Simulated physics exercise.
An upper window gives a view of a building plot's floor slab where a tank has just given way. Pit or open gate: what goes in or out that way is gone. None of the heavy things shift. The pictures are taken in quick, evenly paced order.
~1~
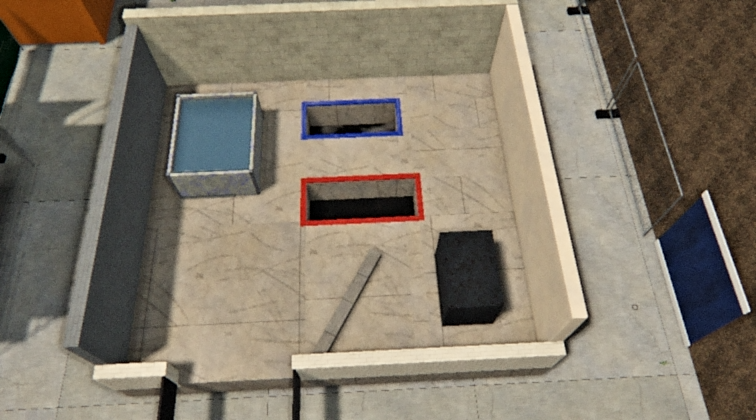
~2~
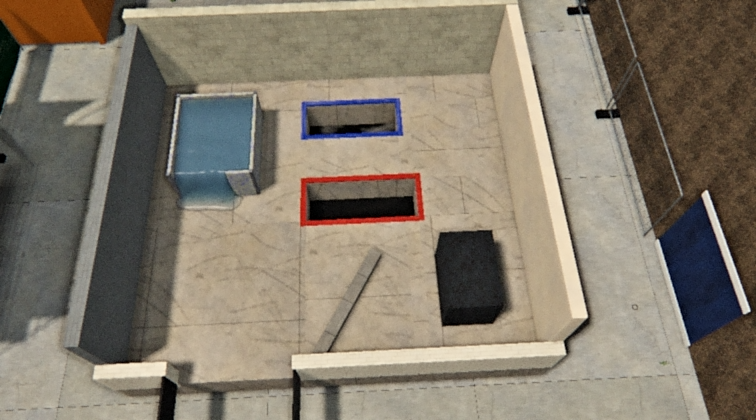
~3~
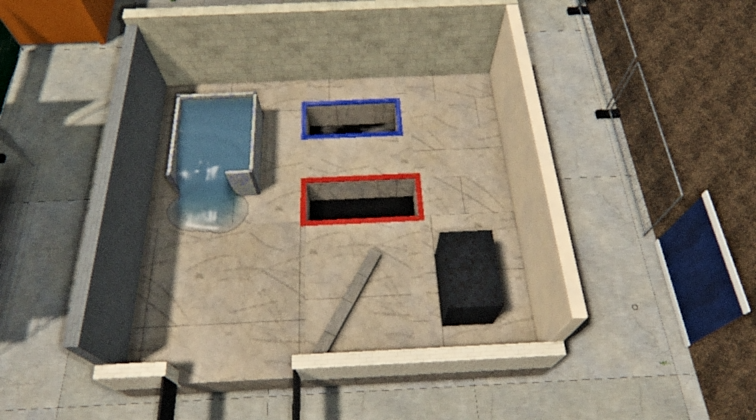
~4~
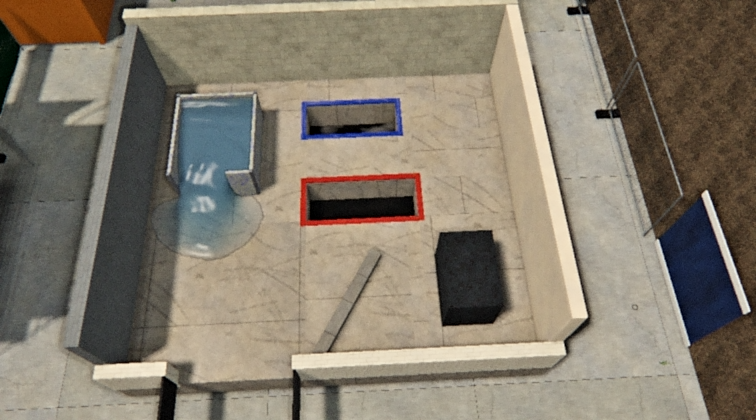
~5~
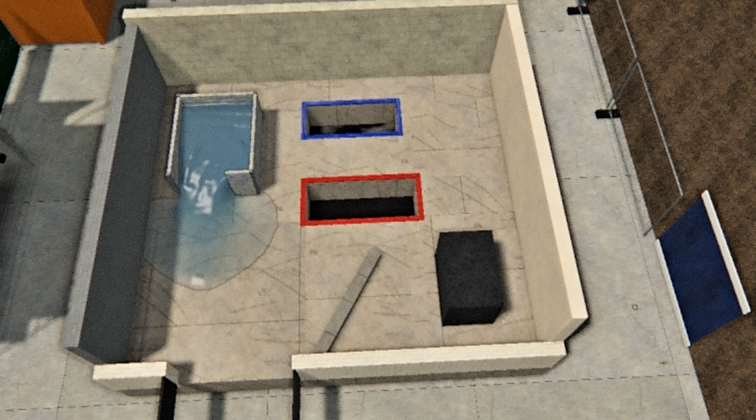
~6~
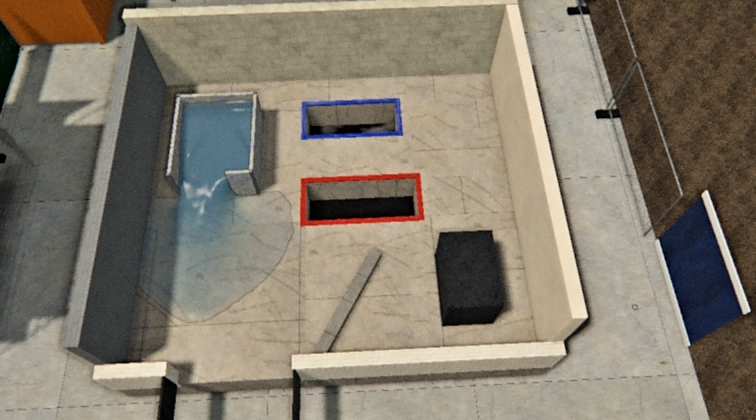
Water poured out of the front of a pale, open-topped tank at the left of a walled floor and spread toward the viewer in a widening sheet, while the dark block stayed still.
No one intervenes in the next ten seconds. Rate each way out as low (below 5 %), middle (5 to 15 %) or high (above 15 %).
Ratings - gate: High; red pit: Middle; blue pit: Low.
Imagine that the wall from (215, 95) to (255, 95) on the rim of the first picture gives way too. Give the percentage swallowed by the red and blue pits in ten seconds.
The red pit gets 2 per cent and the blue pit 25 per cent.
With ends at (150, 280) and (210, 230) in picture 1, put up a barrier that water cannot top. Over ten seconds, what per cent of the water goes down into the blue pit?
Result, blue pit: Some 6 percent of the total.
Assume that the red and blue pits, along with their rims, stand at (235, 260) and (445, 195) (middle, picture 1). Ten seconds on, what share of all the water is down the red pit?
So the red pit ends up with 65 in a hundred.
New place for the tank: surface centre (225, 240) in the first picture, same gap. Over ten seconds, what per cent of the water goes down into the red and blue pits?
Red 0 %, blue 4 %.
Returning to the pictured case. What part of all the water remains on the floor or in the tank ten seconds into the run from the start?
Roughly 36 parts in every hundred.
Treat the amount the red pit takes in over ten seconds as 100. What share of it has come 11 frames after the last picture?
Share by then: About 0 in a hundred.
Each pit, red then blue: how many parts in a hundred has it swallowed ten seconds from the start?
I'd put them at roughly 10 and 0 per cent respectively.
A moment on, water covers 30 % of the floor; the gate 2 %, the red pit 0 %, the blue pit 0 %.
Next, water covers 30 % of the floor; the gate 10 %, the red pit 0 %, the blue pit 0 %.
Then, water covers 30 % of the floor; the gate 24 %, the red pit 0 %, the blue pit 0 %.
Later, water covers 40 % of the floor; the gate 40 %, the red pit 3 %, the blue pit 0 %.
In the end, water covers 40 % of the floor; the gate 53 %, the red pit 11 %, the blue pit 0 %.
